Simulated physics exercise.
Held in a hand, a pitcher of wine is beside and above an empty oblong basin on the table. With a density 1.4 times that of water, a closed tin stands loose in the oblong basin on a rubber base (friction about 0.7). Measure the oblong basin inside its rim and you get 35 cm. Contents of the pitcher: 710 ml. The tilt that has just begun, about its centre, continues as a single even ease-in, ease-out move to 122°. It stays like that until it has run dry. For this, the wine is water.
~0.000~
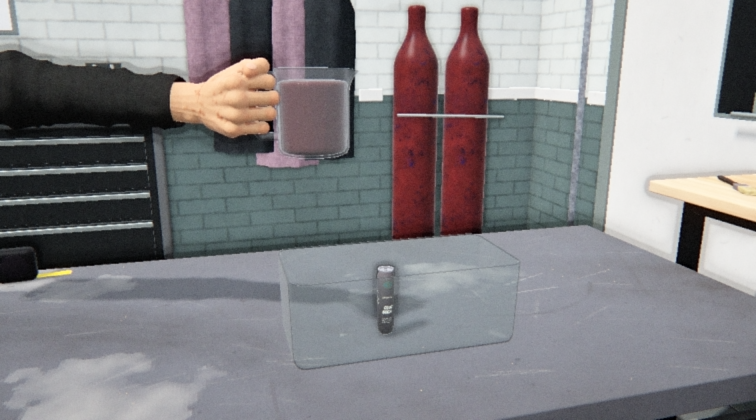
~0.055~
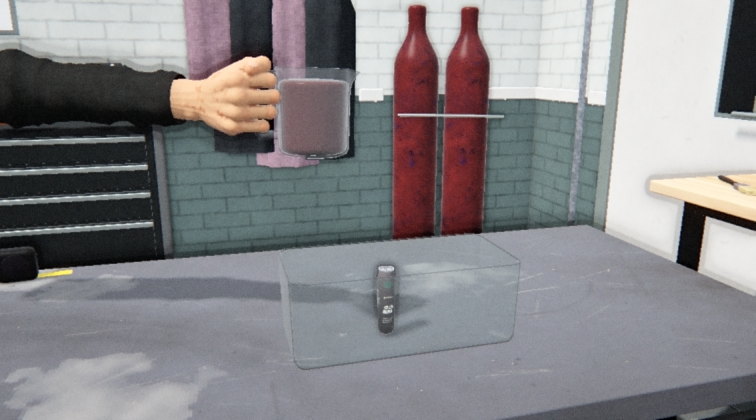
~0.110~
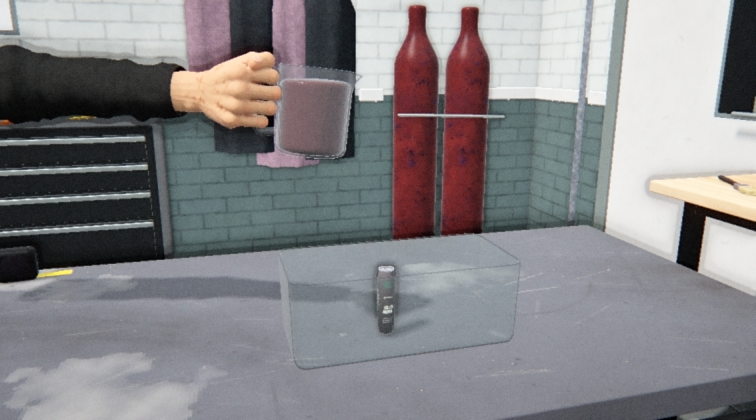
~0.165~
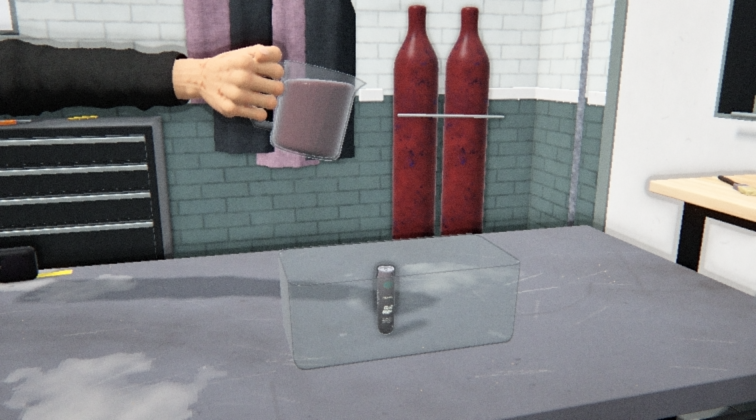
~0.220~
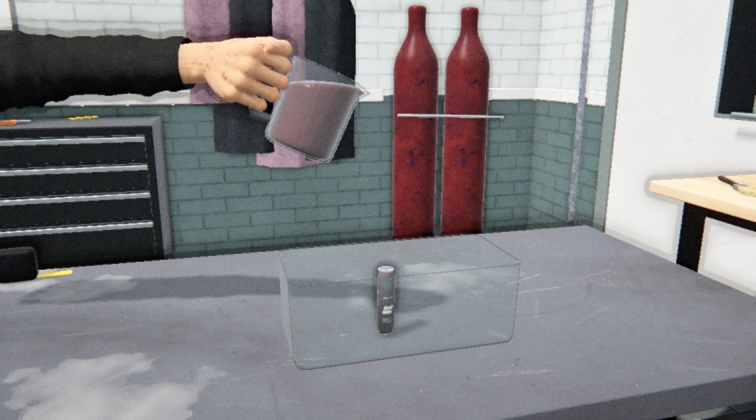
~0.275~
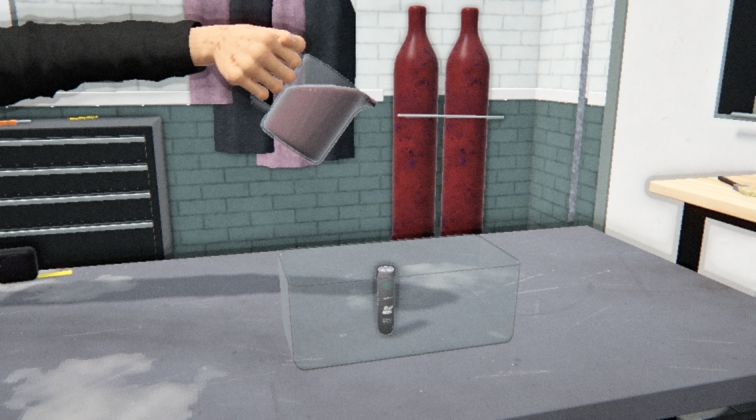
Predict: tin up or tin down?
It will weather it.
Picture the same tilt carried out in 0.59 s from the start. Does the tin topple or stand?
So the tin will hold steady.
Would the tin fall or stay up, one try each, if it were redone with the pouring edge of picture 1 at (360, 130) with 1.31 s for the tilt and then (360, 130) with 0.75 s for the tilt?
In the first try it comes down; in the second it comes down.
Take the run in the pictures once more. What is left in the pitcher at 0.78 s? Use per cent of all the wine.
Around 5 percent of it.
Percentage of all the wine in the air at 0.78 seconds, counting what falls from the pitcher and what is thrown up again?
Airborne share: Near 20 %.
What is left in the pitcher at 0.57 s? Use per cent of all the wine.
Close to 48 percent of the liquid remains at that time.
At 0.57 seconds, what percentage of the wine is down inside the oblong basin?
Some 14 per cent.
Then, 0.57 s in, the tilt is 105° and 48 per cent is still to pour; the tin stands where it began.
Then, 0.78 s in, the tilt is 122° and 5 per cent is still to pour; the tin stands where it began.
Then, 1.01 s in, the tilt is 122° and 0 per cent is still to pour; the tin stands where it began.
Then, 1.25 s in, the tilt is 122° and 0 per cent is still to pour; the tin stands where it began.
Finally, the tin stands where it began.
